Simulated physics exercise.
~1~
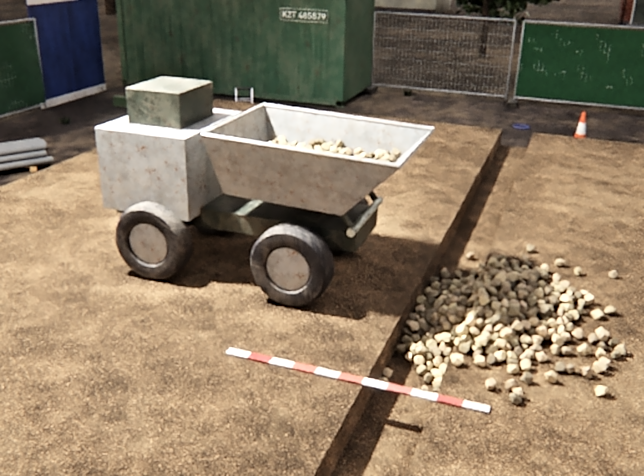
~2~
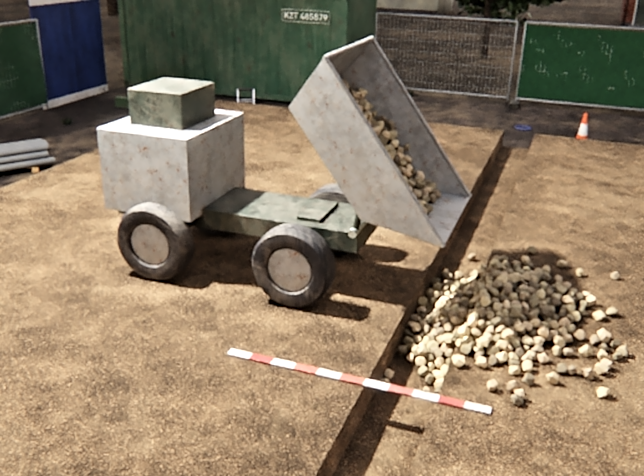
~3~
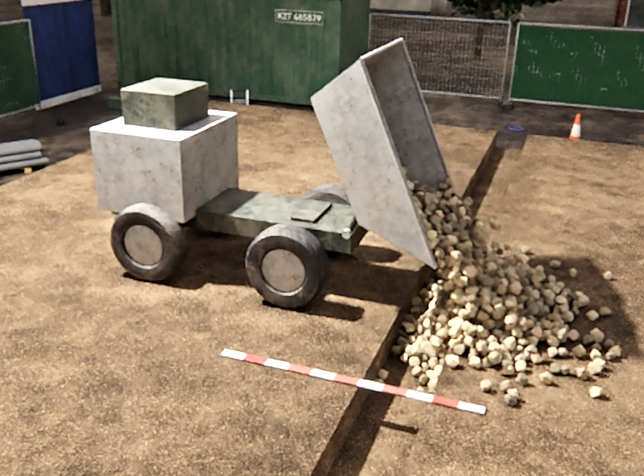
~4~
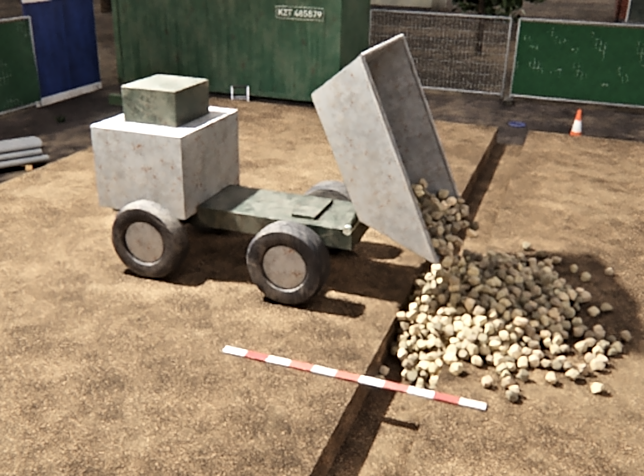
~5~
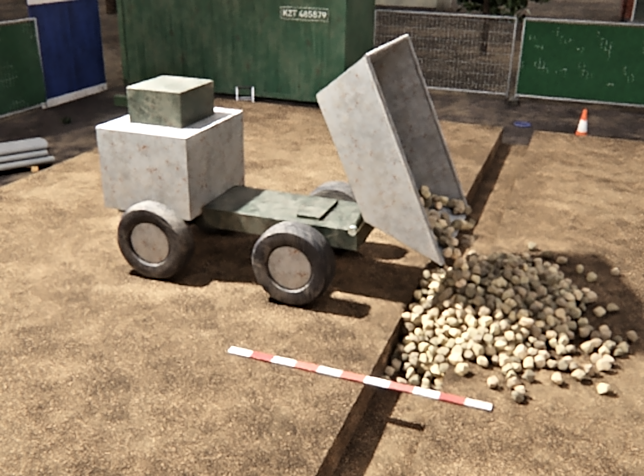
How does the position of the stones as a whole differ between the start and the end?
At the start they are split between the level body and the heap on the ground, while at the end most lie together in the heap. As a whole they have shifted to the right and slightly lower in the view.
